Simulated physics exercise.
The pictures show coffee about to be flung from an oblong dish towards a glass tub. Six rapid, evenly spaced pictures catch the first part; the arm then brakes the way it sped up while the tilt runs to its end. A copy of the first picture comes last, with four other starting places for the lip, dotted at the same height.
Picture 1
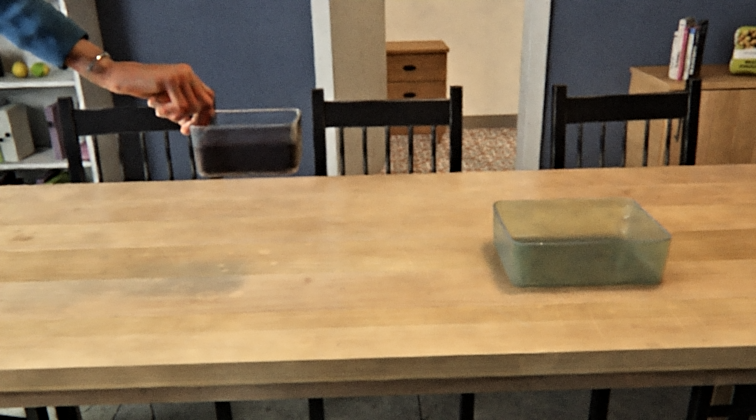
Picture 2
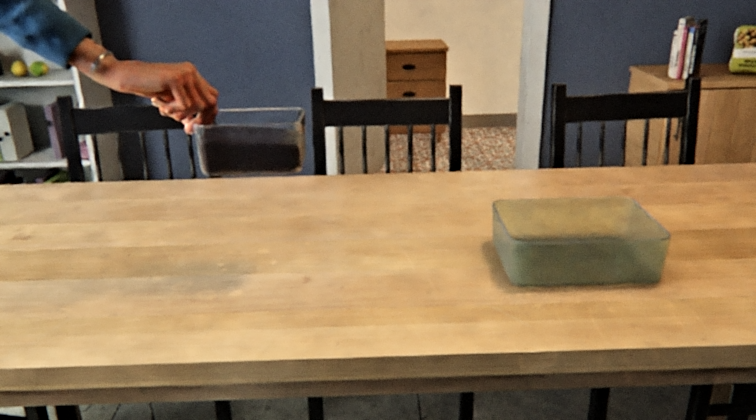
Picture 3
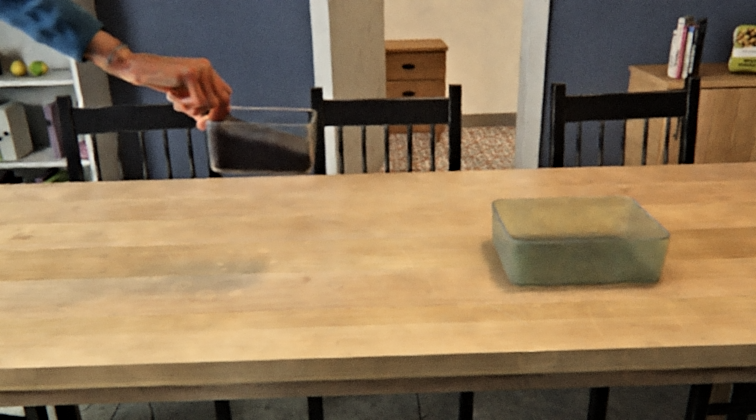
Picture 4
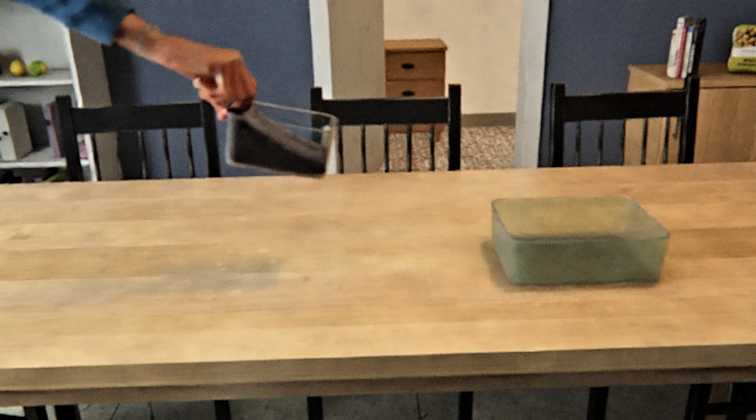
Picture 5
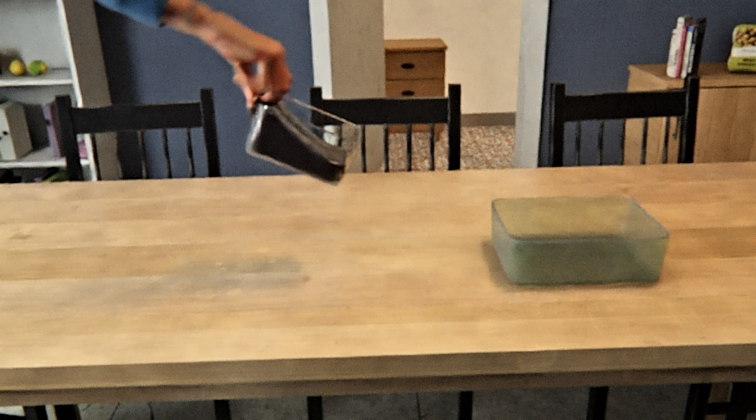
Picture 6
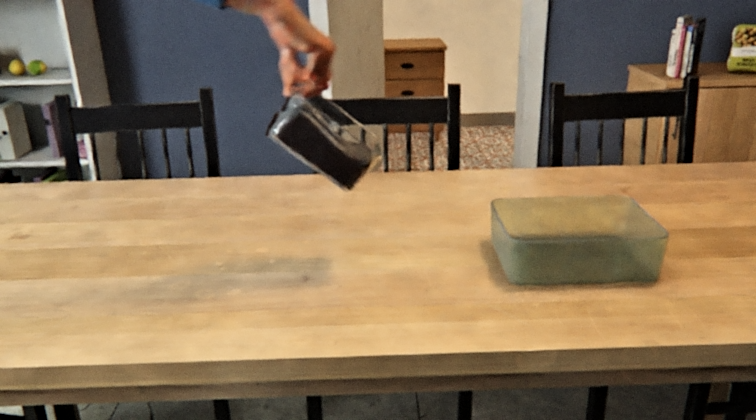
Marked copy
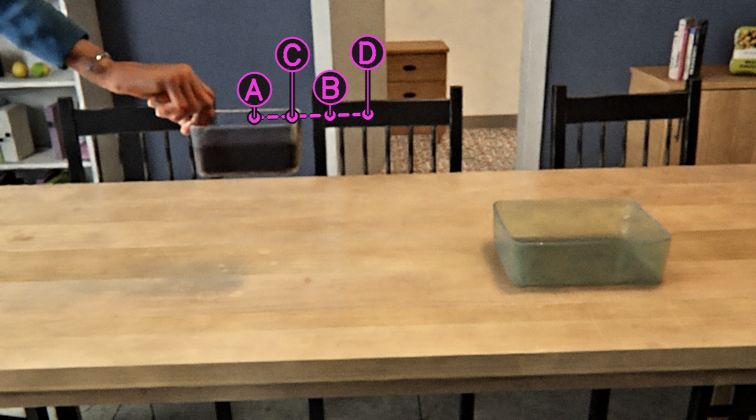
A hand holds a clear dish of dark liquid, then moves it right while tilting it.
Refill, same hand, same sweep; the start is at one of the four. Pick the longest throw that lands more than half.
Spot B just does it.
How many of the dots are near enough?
Two of the four.
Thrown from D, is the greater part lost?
No.
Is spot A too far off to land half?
Yes, it does.
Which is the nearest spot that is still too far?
That is spot C.
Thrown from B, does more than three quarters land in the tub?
No, it does not.
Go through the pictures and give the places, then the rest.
Upright, lip at (297, 116); tub from (509, 285) to (661, 280); nothing has left yet.
Upright, lip at (301, 115); nothing has left yet.
Tipped about 3°, lip at (313, 117); nothing has left yet.
Tipped about 12°, lip at (334, 123); coffee is over the rim, down to (231, 109).
Tipped about 24°, lip at (359, 134); coffee is over the rim, down to (255, 115).
Tipped about 40°, lip at (381, 148); coffee is over the rim, down to (268, 133).
On the marked copy, A at (254, 117); B at (330, 115); C at (292, 116); D at (367, 114).
Choosing A, about 3 % lands in the tub, 91 % falls short and 6 % goes beside or beyond.
Choosing B, about 65 % lands in the tub, 24 % falls short and 11 % goes beside or beyond.
Choosing C, about 33 % lands in the tub, 59 % falls short and 8 % goes beside or beyond.
Choosing D, about 64 % lands in the tub, 15 % falls short and 22 % goes beside or beyond.
